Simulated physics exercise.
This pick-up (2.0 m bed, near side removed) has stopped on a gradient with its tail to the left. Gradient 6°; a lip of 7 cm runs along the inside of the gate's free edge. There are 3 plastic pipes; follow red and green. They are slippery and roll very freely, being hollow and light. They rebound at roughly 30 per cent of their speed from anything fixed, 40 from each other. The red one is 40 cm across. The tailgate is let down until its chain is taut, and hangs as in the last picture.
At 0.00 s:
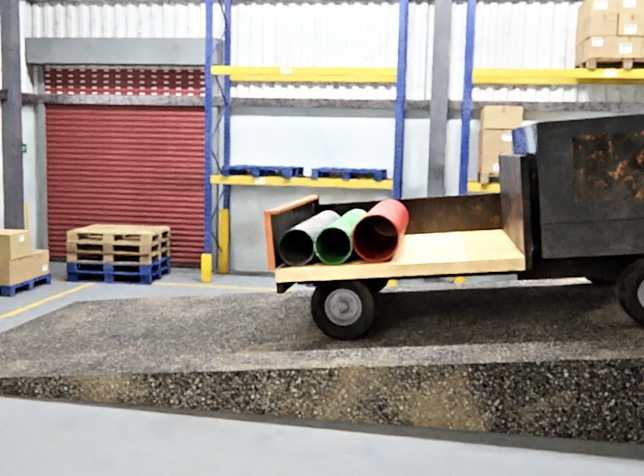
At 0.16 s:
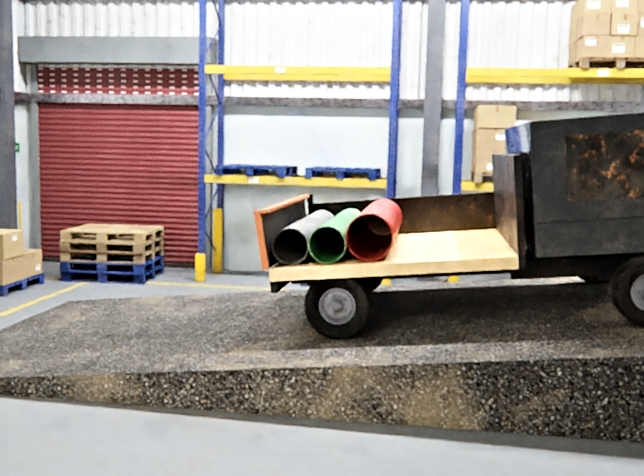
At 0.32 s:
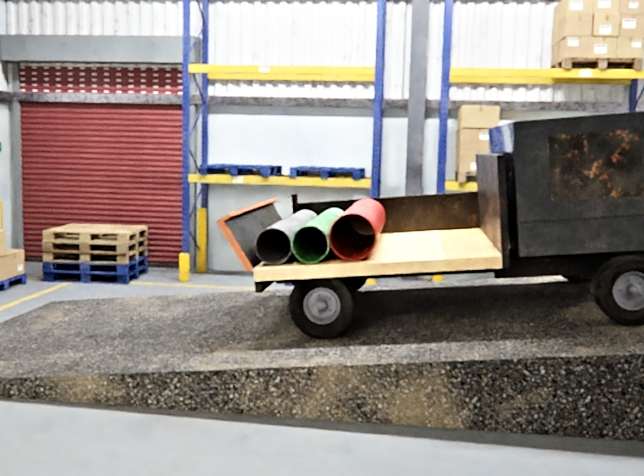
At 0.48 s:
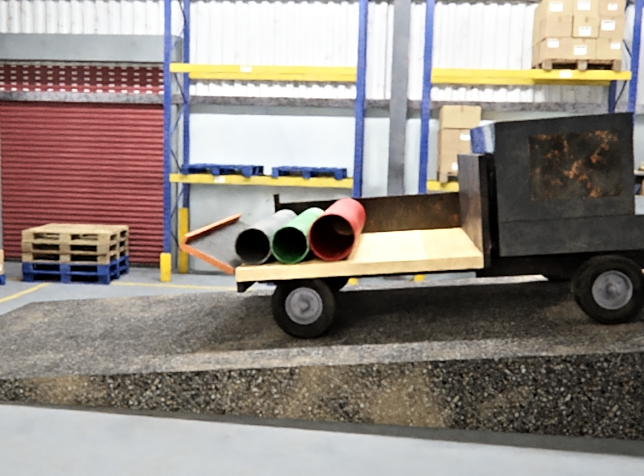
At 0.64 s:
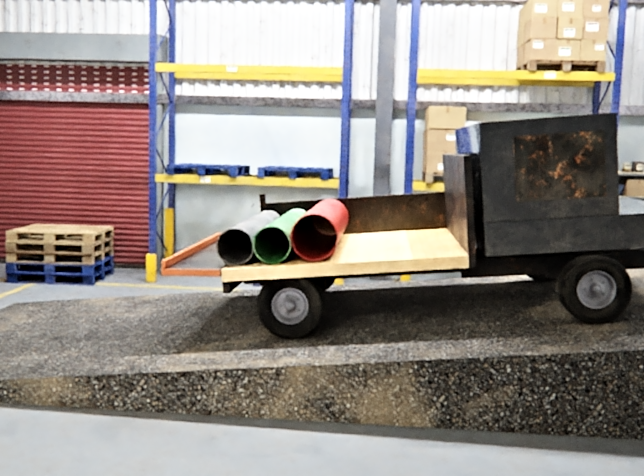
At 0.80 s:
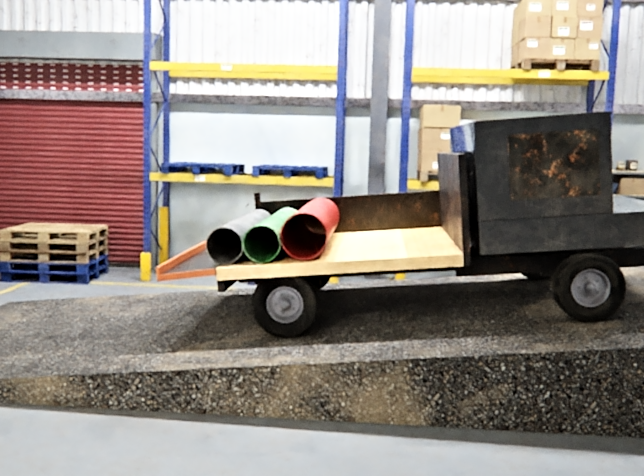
In this clip, the orange-edged tailgate of a pick-up standing on a slope swings down and outward at the left to just below level, while grey, green and red pipes shift slightly left together and the view drifts right.
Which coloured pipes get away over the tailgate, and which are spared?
The red one stays with the vehicle; the green one stays with the vehicle.
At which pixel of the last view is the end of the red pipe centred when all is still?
Near (219, 242).
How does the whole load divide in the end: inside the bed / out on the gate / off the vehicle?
1, 1 and 1.
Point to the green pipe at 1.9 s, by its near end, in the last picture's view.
At about (203, 248).
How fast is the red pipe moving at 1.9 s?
Roughly 0.3 m/s.
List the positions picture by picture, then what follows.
The first frame shows red (375, 238), green (333, 246); gate 84° above level, tip at (267, 213); 3 of the 3 make up the bottom layer on the bed.
The second frame shows red (369, 238), green (327, 245); gate 81° above level, tip at (257, 213).
The third frame shows red (352, 237), green (310, 244); gate 57° above level, tip at (221, 222).
The fourth frame shows red (332, 237), green (290, 245); gate 25° above level, tip at (183, 246).
The fifth frame shows red (314, 238), green (272, 245); gate 2° below level, tip at (164, 272).
The sixth frame shows red (304, 237), green (262, 244); gate 9° below level, tip at (160, 278).
By 1.9 s, red is on the bed, 25 cm short of the hinge, rolling left; green is on the gate, 10 cm past the hinge, rolling left; 0 gone off the back.
By 3.3 s, red is on the bed, 5 cm short of the hinge; green is on the gate, 35 cm past the hinge, rolling left; 1 gone off the back.
Finally (5.0 s), red is on the bed, 5 cm short of the hinge; green is on the gate, 35 cm past the hinge; 1 gone off the back.
